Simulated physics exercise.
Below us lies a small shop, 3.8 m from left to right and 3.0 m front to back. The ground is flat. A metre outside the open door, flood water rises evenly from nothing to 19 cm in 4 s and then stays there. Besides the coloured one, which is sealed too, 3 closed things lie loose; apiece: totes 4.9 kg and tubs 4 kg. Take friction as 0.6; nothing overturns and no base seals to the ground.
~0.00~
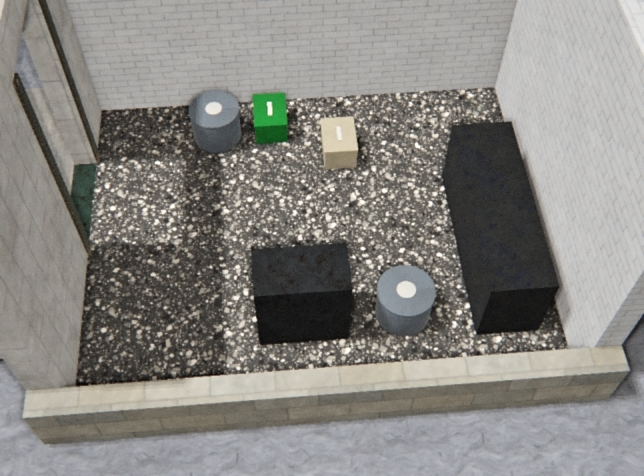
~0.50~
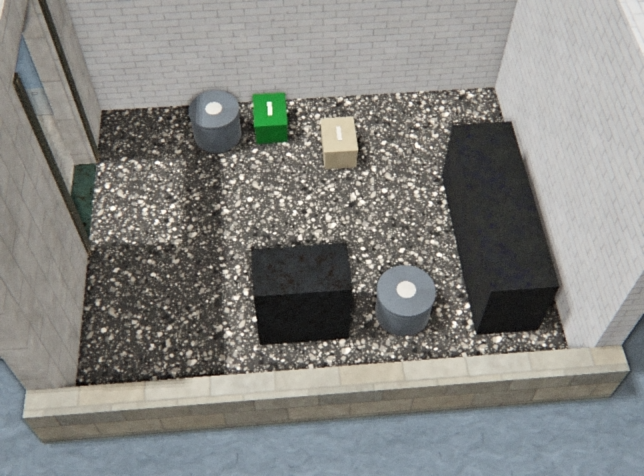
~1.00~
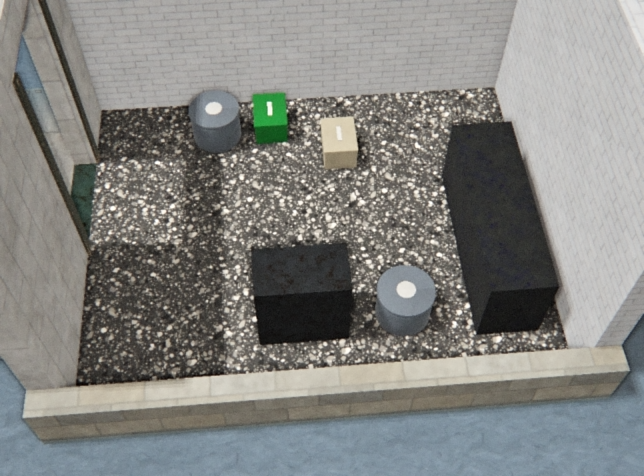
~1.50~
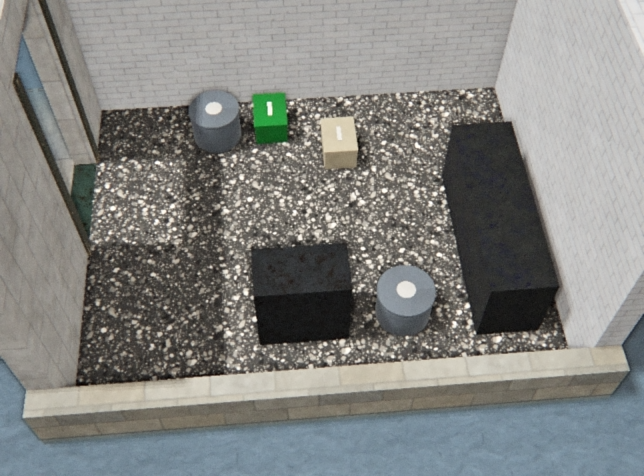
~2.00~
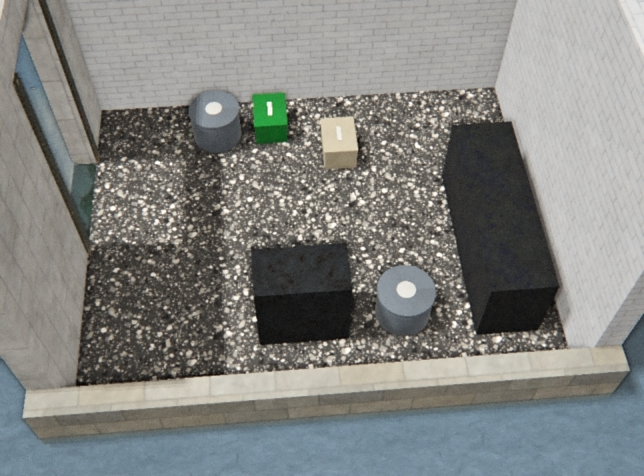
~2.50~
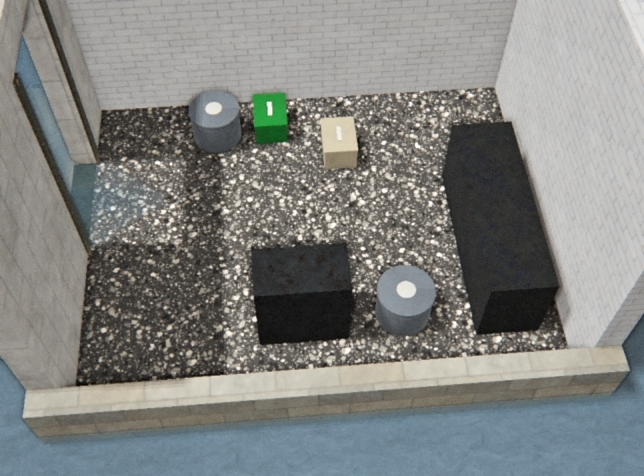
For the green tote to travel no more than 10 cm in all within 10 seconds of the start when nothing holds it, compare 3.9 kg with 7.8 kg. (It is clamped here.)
For it, neither load is enough.
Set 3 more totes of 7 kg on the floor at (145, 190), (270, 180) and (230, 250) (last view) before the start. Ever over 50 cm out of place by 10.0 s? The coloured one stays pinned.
In that order: Past it, more, more.
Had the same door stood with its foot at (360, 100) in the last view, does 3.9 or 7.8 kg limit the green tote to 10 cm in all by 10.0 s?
In that case the lower weight is enough.
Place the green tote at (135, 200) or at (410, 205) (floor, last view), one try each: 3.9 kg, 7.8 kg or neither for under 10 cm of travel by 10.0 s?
In that order: Neither is enough; neither is enough.
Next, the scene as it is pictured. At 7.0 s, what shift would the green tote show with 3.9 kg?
Roughly 200 cm.
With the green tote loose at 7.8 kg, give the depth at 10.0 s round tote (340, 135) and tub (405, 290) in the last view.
Roughly 13 and 7 cm.
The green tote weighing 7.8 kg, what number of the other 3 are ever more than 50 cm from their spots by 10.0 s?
That makes 3.
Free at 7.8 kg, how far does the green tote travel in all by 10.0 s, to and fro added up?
About 200 cm.
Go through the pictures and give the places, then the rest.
In the first frame, the green tote at (270, 109), on the bottom; 0.0 m2 under water; 0 of 4 have shifted.
In the second frame, the green tote at (270, 109), on the bottom; 0.0 m2 under water; 0 of 4 have shifted.
In the third frame, the green tote at (270, 109) rests on the ground; 0.0 m2 under water; 0 of 4 have shifted.
In the fourth frame, the green tote at (270, 109) rests on the ground; 0.0 m2 under water; 0 of 4 have shifted.
In the fifth frame, the green tote at (270, 109), on the bottom; 0.0 m2 under water; 0 of 4 have shifted.
In the sixth frame, the green tote at (270, 109) rests on the ground; 0.3 m2 under water; 0 of 4 have shifted.
After 3.5 s the green tote would be 0 cm from its start with 3.9 kg and 0 cm from its start with 7.8 kg; 0 cm of water round it then.
After 4.5 s the green tote would be 5 cm from its start with 3.9 kg and 0 cm from its start with 7.8 kg; 3 cm of water round it then.
After 7.0 s the green tote would be 184 cm from its start with 3.9 kg and 94 cm from its start with 7.8 kg; 5 cm of water round it then.
After 10.0 s the green tote would be 184 cm from its start with 3.9 kg and 192 cm from its start with 7.8 kg; 12 cm of water round it then.
